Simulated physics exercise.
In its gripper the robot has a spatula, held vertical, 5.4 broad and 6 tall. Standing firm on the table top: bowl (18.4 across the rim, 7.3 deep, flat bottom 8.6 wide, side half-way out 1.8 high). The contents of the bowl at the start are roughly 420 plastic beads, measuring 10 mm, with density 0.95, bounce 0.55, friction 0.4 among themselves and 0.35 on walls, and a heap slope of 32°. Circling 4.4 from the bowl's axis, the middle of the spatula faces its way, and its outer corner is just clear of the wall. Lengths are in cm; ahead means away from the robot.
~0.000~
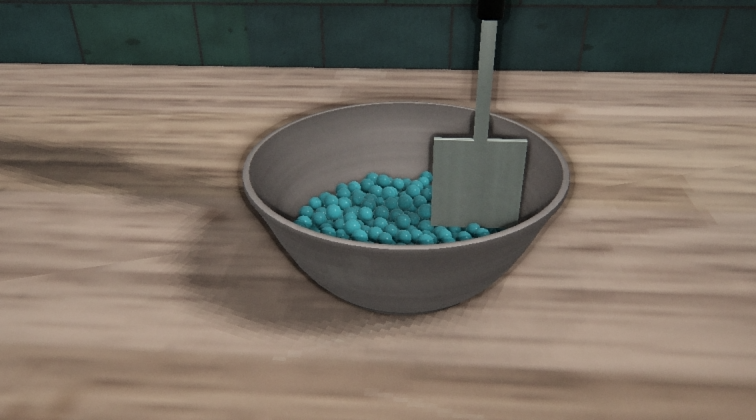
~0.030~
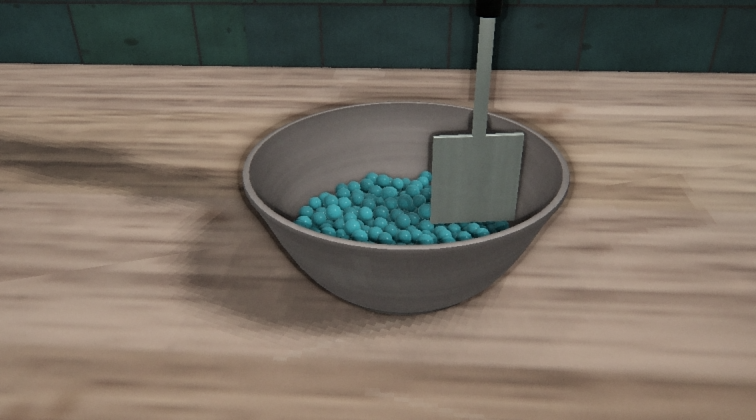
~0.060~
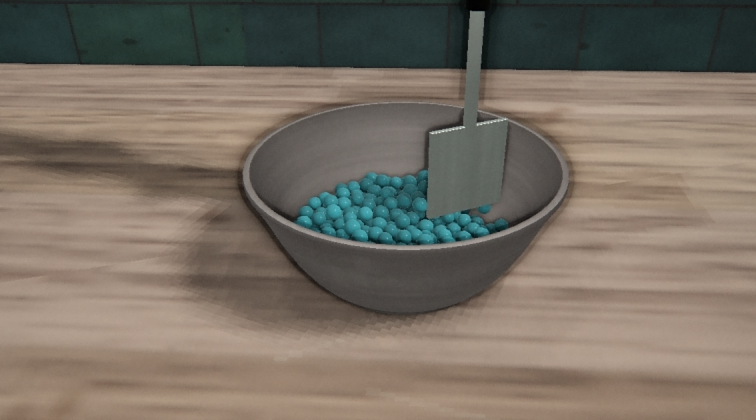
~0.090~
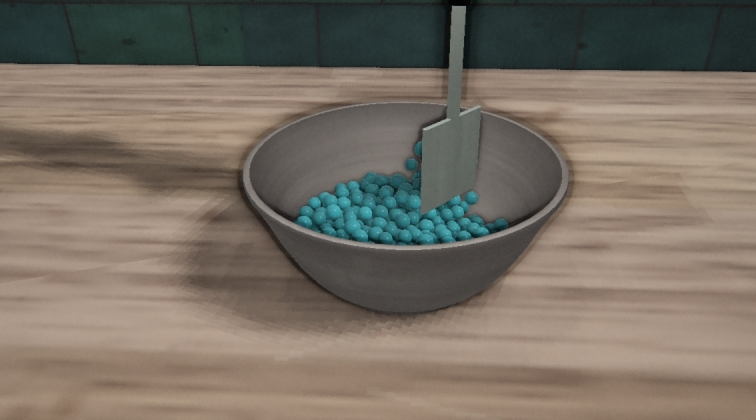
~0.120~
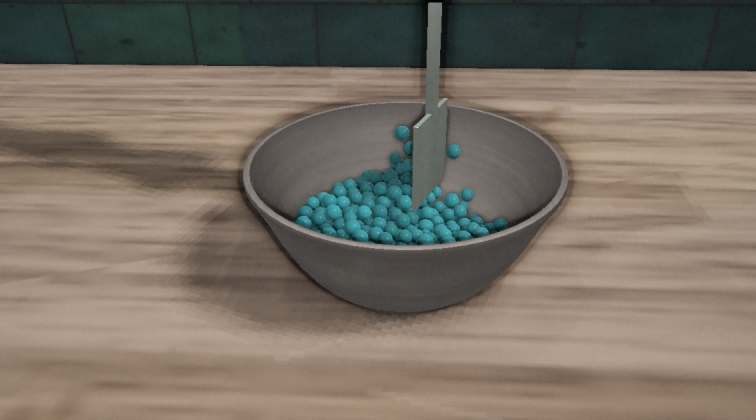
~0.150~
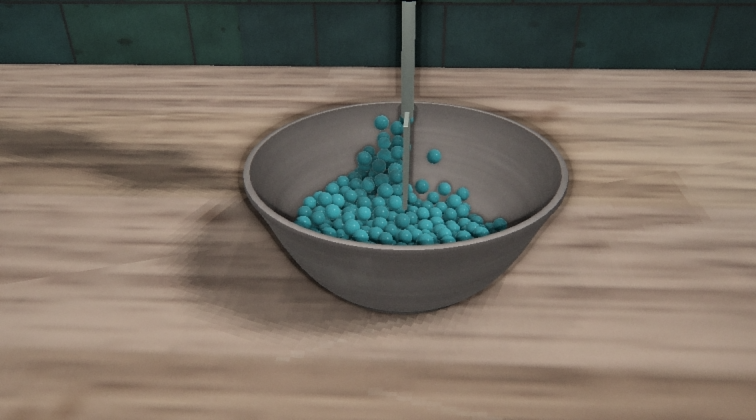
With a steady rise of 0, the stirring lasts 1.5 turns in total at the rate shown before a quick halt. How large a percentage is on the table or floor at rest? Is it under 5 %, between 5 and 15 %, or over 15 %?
Between 5 and 15 %.
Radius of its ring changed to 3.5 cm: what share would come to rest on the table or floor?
Roughly 5 percent, I'd expect.
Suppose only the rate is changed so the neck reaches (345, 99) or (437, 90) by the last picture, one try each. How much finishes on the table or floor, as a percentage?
Well, about 30 percent the first time and about 0 percent the second.
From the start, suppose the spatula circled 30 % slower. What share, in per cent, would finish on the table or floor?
Roughly 0 per cent.
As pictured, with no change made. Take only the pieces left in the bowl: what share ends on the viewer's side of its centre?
I'd say around 60 per cent.
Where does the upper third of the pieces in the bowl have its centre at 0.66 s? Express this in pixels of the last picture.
Centre estimate: (400, 163).
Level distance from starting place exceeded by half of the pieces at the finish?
5 cm.
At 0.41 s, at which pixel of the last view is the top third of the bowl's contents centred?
I'd point to somewhere close to (430, 253).
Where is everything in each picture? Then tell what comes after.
The first picture shows the spatula neck at (482, 115), 0° round; upper third of the load around (391, 226), from x 300 to 505, top at y 180; 420 in the bowl.
The second picture shows the spatula neck at (481, 111), 8° round; upper third of the load around (391, 225), from x 300 to 505, top at y 180.
The third picture shows the spatula neck at (471, 102), 27° round; upper third of the load around (395, 219), from x 300 to 505, top at y 170.
The fourth picture shows the spatula neck at (454, 95), 48° round; upper third of the load around (394, 219), from x 300 to 505, top at y 150.
The fifth picture shows the spatula neck at (432, 90), 68° round; upper third of the load around (391, 218), from x 300 to 505, top at y 135.
The sixth picture shows the spatula neck at (408, 88), 89° round; upper third of the load around (380, 214), from x 300 to 505, top at y 120; 420 in the bowl.
After 0.41 s, 264° round, highest piece 9 above the table; 409 in the bowl, 5 on the table or floor, 6 in flight or on the tool.
After 0.66 s, 79° round, highest piece 8 above the table; 394 in the bowl, 23 on the table or floor, 3 in flight or on the tool.
After 0.99 s, 180° round, highest piece 6 above the table; 381 in the bowl, 38 on the table or floor, 1 in flight or on the tool.
After 1.69 s, 180° round, highest piece 6 above the table; 381 in the bowl, 39 on the table or floor.
In the end, 381 in the bowl, 39 on the table or floor. That is 9 % on the table or floor.
